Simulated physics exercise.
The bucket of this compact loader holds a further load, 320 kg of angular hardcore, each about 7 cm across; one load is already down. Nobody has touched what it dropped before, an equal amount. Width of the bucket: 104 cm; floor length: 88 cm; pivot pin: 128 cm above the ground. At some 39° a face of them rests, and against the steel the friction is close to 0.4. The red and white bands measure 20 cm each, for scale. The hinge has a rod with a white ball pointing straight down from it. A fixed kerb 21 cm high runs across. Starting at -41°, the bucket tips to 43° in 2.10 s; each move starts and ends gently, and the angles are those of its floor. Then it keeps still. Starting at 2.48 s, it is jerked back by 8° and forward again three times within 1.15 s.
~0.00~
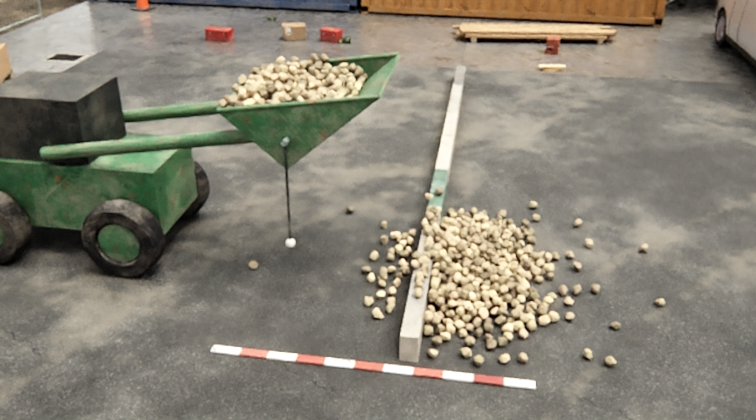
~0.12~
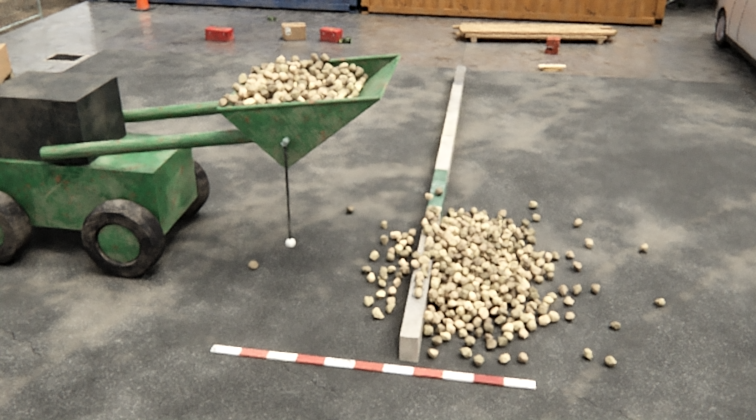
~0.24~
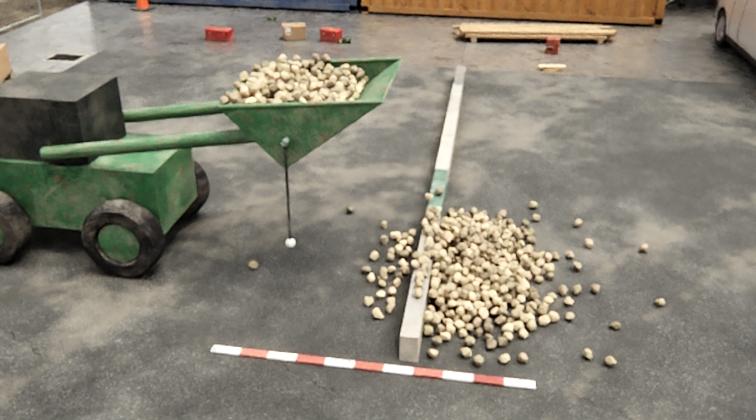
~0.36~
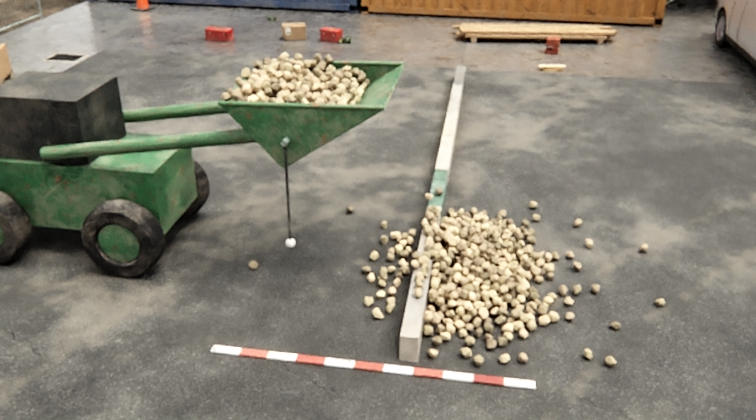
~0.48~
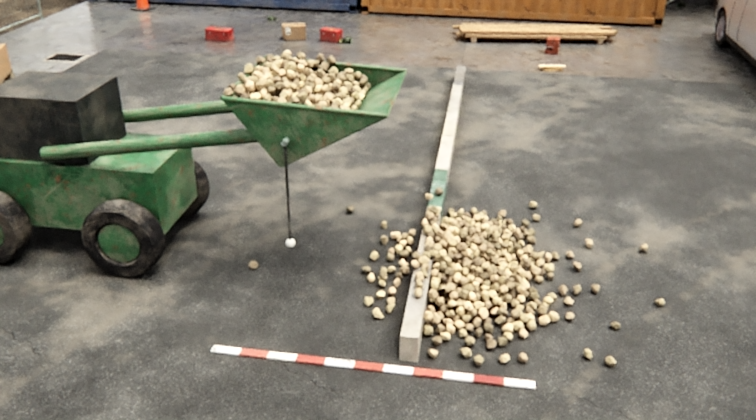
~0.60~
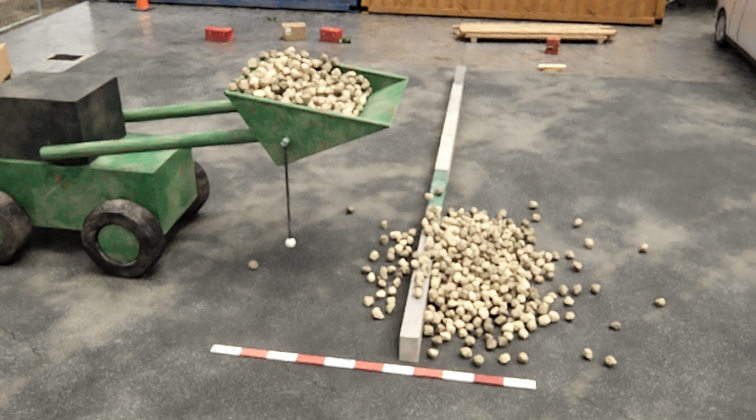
A green loader's bucket full of pale stones slowly tilts downward beside a scattered heap.
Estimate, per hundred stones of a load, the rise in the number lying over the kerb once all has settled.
Roughly 6 more per hundred.
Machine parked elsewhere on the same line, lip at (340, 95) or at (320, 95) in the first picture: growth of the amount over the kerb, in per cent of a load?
Close to 0 per cent, followed by close to 0 per cent.
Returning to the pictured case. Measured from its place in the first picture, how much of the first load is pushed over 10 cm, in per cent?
0 %.
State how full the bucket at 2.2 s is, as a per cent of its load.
20 %.
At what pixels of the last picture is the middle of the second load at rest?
In the last view, somewhere near (397, 253).
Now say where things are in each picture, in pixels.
The bucket is at -41°, its lip at (379, 97); the top of the load is at (299, 66). The earlier load is highest near (445, 233), 29 cm above ground level, 10 % on this side of the kerb, 91 % over the kerb, in the first picture.
The bucket is at -40°, its lip at (380, 98); the top of the load is at (299, 66); the stones move at 0.1 m/s on average, in the second picture.
Lip at (382, 102), floor tilted -38°, highest stones at (298, 67); the stones move at 0.1 m/s on average, in the third picture.
Lip at (384, 108), floor tilted -34°, highest stones at (289, 66); the stones move at 0.1 m/s on average, in the fourth picture.
The bucket is at -30°, its lip at (387, 116); the top of the load is at (277, 66); the stones move at 0.2 m/s on average, in the fifth picture.
Lip at (389, 126), floor tilted -24°, highest stones at (276, 62); the stones move at 0.2 m/s on average, in the sixth picture.
After 1.6 s the floor is at 30°; in per cent of one load, 97 in the bucket, 13 on this side of the kerb, 91 over the kerb; the foremost stones are at (608, 278).
After 2.2 s the floor is at 43°; in per cent of one load, 21 in the bucket, 87 on this side of the kerb, 93 over the kerb; the foremost stones are at (608, 278).
After 4.1 s the floor is at 43°; in per cent of one load, 0 in the bucket, 104 on this side of the kerb, 97 over the kerb; the foremost stones are at (608, 278).
After 6.7 s the floor is at 43°; in per cent of one load, 0 in the bucket, 104 on this side of the kerb, 97 over the kerb; the foremost stones are at (608, 278). Net gain over the kerb, 6.
